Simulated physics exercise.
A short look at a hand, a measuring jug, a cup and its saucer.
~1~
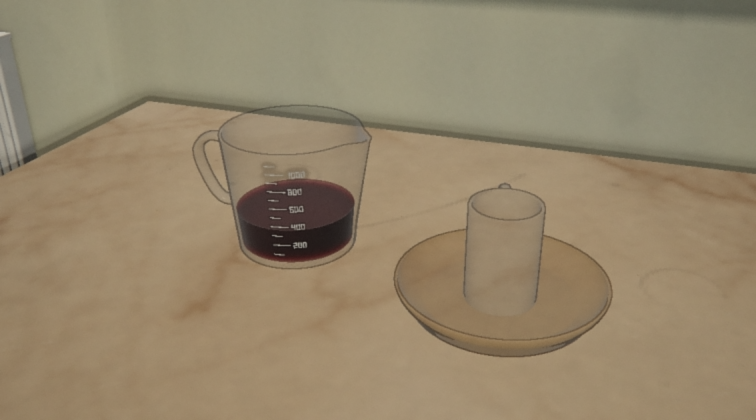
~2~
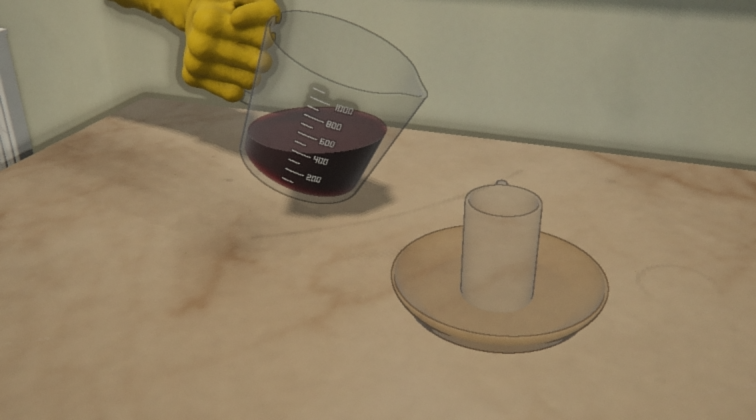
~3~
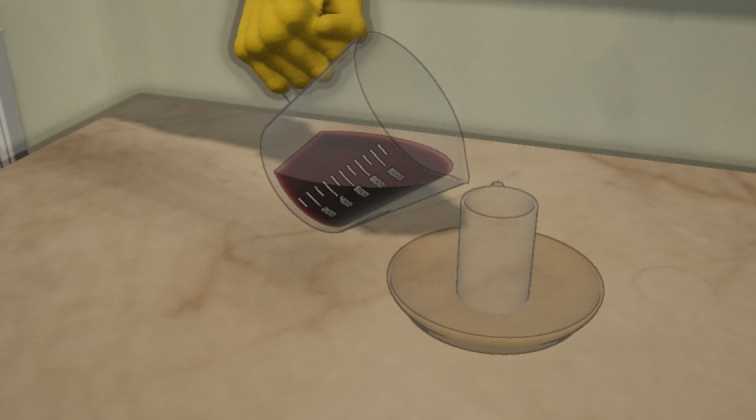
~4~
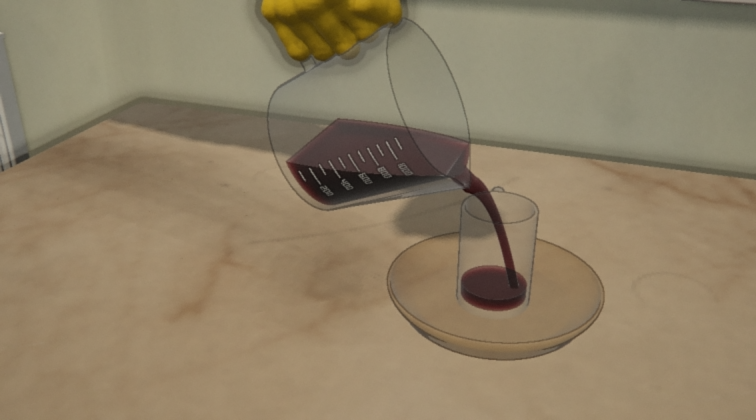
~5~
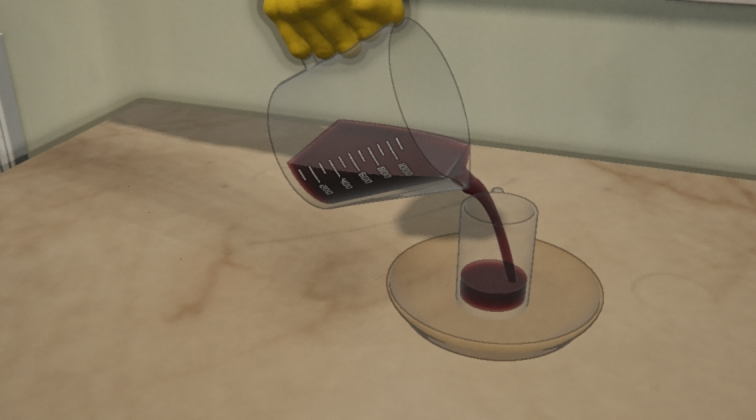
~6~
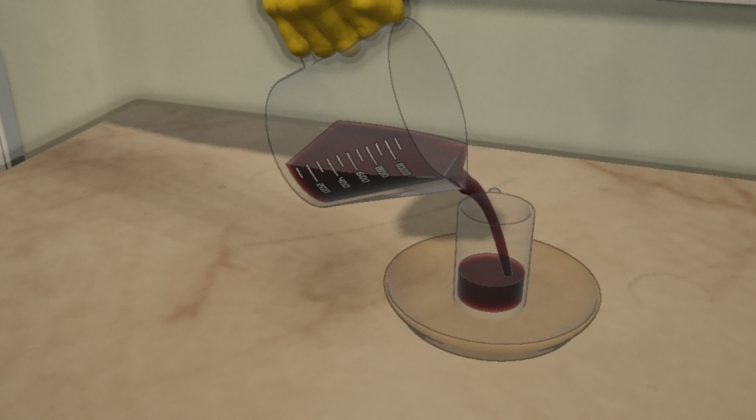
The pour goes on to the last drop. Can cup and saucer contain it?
The grape juice gets as far as the saucer.
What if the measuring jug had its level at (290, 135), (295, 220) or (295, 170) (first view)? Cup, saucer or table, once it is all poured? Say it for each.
In turn: Floods the top, stays in the cup, past the saucer.
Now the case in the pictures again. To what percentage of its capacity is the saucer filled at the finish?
About 40 per cent.
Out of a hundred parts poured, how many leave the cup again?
I make it 40 per cent.
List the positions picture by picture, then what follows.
The first picture shows before the pour; measuring jug (295, 183) about a third full; cup (503, 248) empty; saucer (477, 342) dry.
In the second picture, the measuring jug is on its way; measuring jug (323, 107) tipped 25° with all of its load; cup (500, 244) empty.
The third picture shows the grape juice nears the lip; measuring jug (363, 138) tipped 50° with all of its load; cup (496, 246) empty.
The fourth picture shows pouring; measuring jug (372, 122) tipped 65° with nearly all of its load; cup nearly empty, surface at (494, 283).
The fifth picture shows pouring; measuring jug (372, 121) tipped 65° with nearly all of its load; cup (496, 252) about a quarter full.
The sixth picture shows pouring; measuring jug (370, 121) tipped 65° with about three quarters of its load; cup about a quarter full, surface at (491, 271); saucer (466, 346) dry.
A moment on, the cup is nearly full; the saucer is dry.
Further on, the cup is full to the brim; the saucer is wet, with room to spare.
When it is over, the cup is full to the brim; the saucer is wet, with room to spare.
